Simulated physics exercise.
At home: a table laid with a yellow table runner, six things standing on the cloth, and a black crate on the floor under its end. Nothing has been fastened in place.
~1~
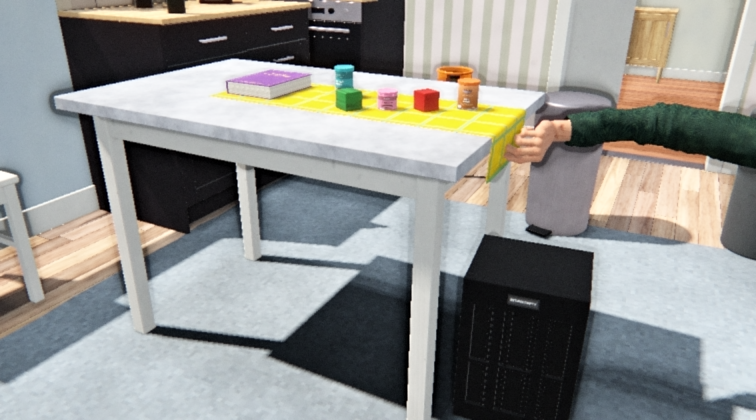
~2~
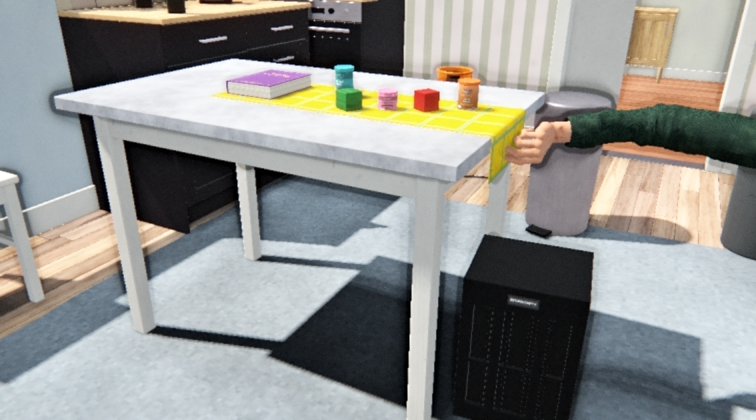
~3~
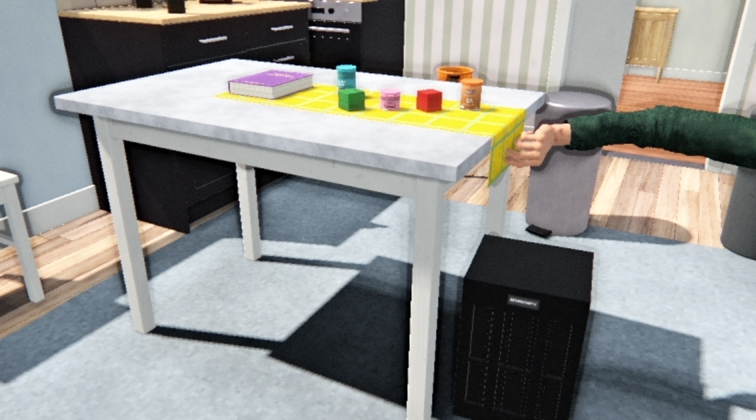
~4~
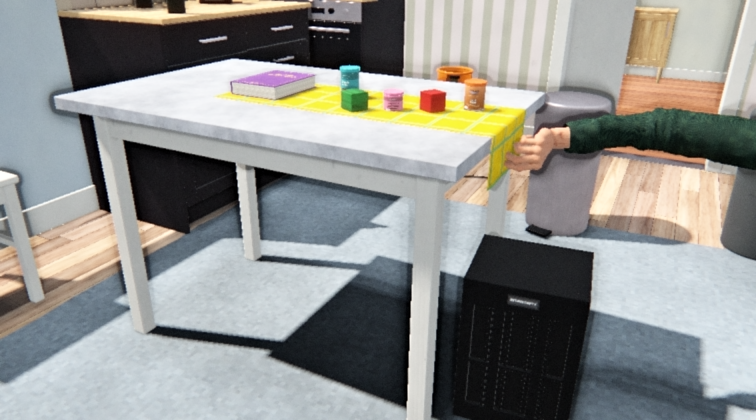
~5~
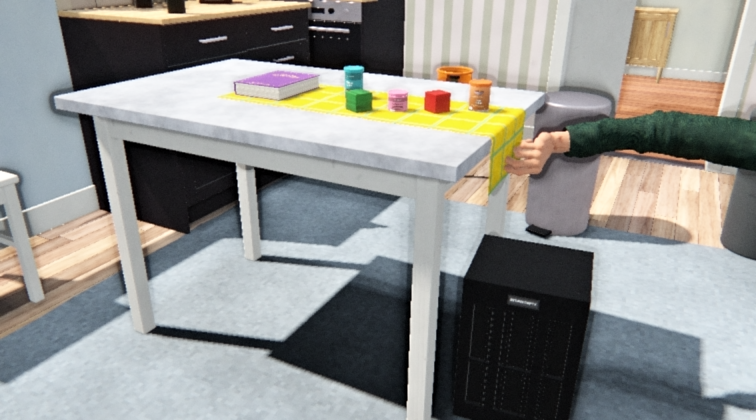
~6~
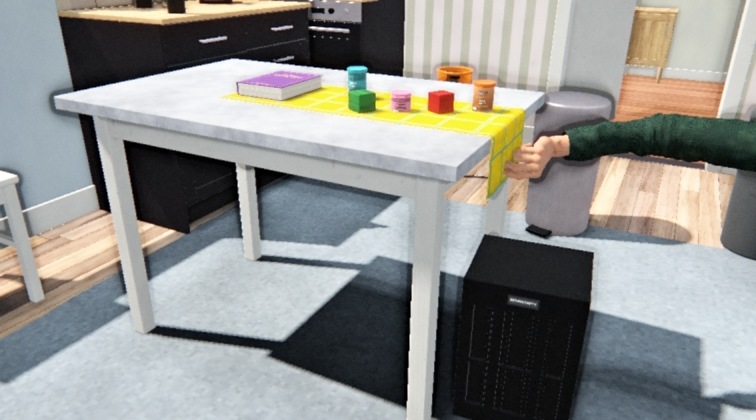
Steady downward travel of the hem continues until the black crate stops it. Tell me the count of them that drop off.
The count is two.
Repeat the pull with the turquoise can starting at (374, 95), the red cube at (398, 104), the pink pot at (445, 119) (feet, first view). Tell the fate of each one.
The turquoise can does not fall, the red cube survives, the pink pot tumbles off.
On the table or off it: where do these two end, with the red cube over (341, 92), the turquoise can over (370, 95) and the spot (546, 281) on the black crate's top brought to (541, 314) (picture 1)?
Observed: Red cube remains seated; turquoise can remains seated.
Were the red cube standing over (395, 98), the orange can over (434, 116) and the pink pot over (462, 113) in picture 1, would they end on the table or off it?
I reckon the red cube hangs on, the orange can takes a fall and the pink pot takes a fall.
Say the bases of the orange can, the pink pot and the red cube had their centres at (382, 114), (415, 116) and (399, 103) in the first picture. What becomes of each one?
Briefly: Orange can drops; pink pot drops; red cube stays.
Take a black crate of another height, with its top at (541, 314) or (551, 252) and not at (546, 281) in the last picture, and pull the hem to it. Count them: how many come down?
We'd see 3, then 1.
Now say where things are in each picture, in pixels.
Hem (486, 184); orange can (469, 80); red cube (427, 91); pink pot (388, 90); green cube (349, 90); turquoise can (344, 67); top of the crate (546, 281), in the first frame.
Hem (488, 185); orange can (469, 80), in the second frame.
Hem (487, 188); red cube (430, 91), in the third frame.
Hem (487, 191); pink pot (394, 91); top of the crate (546, 281), in the fourth frame.
Hem (488, 196); green cube (359, 91), in the fifth frame.
Hem (486, 200); orange can (485, 82); red cube (441, 92); pink pot (401, 92); green cube (362, 92); turquoise can (357, 68), in the sixth frame.
Soon after, hem near (501, 232); orange can gone.
After that, hem on the crate; orange can and red cube gone.
In the end, hem on the crate; orange can and red cube gone. It carries off two.
